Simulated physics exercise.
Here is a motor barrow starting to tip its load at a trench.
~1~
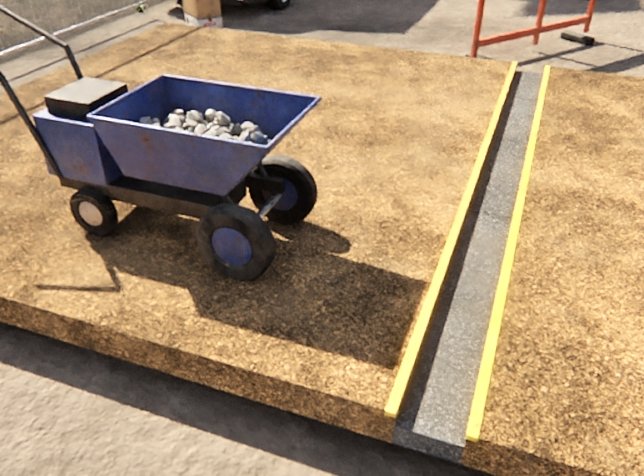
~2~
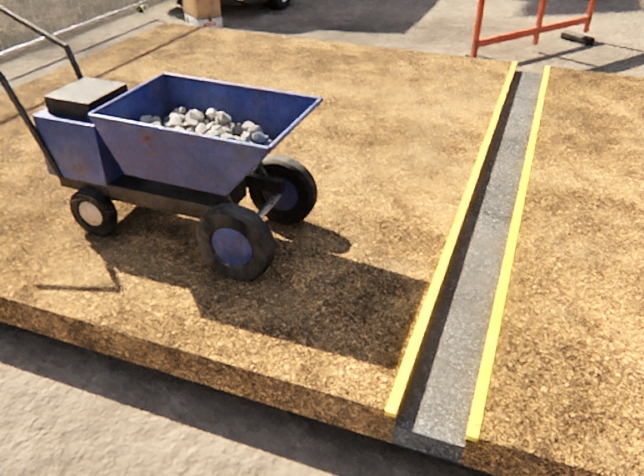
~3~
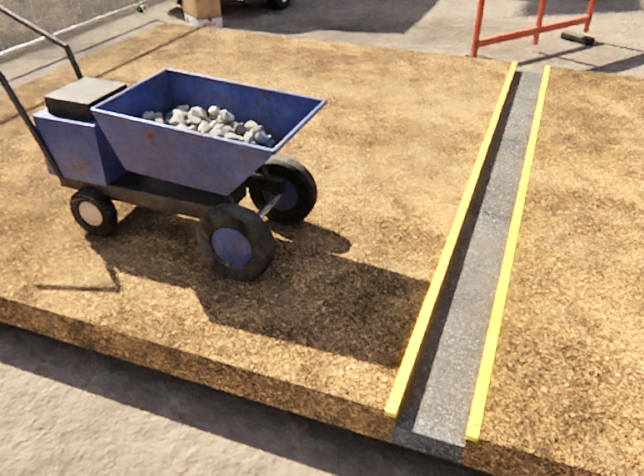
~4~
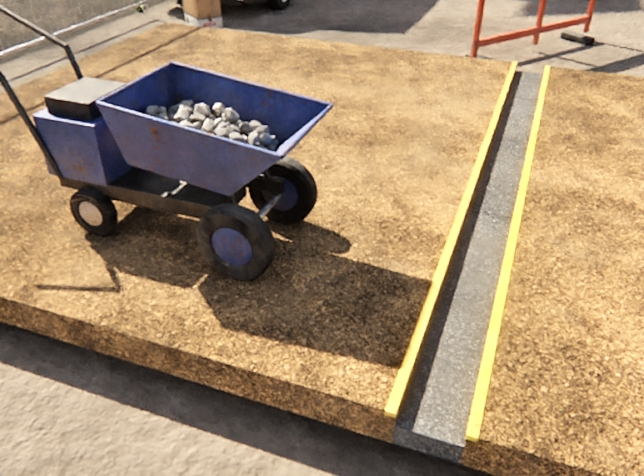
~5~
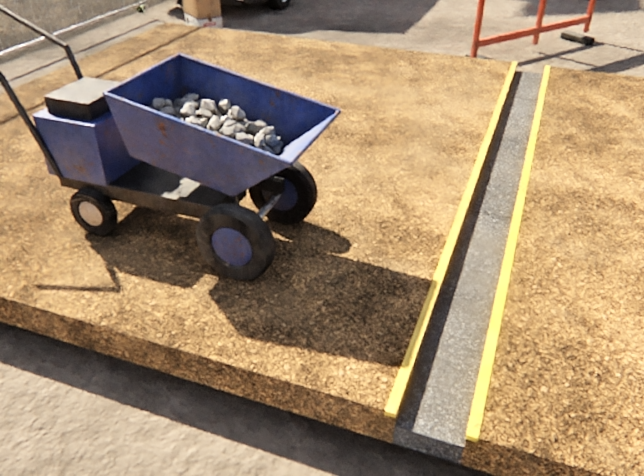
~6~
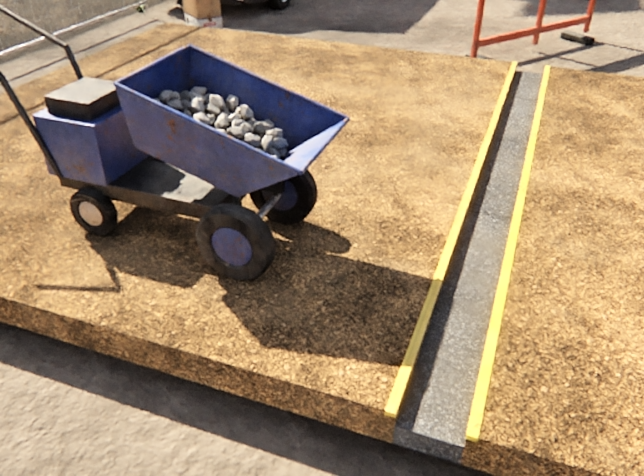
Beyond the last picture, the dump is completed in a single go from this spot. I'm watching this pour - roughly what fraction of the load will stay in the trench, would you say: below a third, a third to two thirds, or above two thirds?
I would say below a third.
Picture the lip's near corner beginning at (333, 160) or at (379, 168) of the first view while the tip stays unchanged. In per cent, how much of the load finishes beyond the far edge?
I'd put it at around 10 percent the first time and 30 percent the second.
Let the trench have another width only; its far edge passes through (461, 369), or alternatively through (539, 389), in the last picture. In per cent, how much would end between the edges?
20 % and 20 %, give or take.
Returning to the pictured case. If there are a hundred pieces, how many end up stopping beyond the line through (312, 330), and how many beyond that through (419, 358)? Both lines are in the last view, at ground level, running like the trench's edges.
Result, first then second: 70 %, 20 %.
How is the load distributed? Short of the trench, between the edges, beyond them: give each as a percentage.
Split - short: 45 percent, between: 25 percent, beyond: 0 percent.
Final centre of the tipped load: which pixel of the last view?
Somewhere close to (409, 274) in the last picture.
Just after the last frame, skip tipped steeply; every one in the skip.
A moment on, skip tipped right over; the larger part in the skip; roughly a quarter short of the trench; just a few in or heaped over the trench; just a few falling.
Further on, skip tipped right over; roughly a third in the skip; roughly half short of the trench; roughly a quarter in or heaped over the trench.
When it is over, skip tipped right over; roughly a third in the skip; roughly half short of the trench; roughly a quarter in or heaped over the trench; not one beyond it.
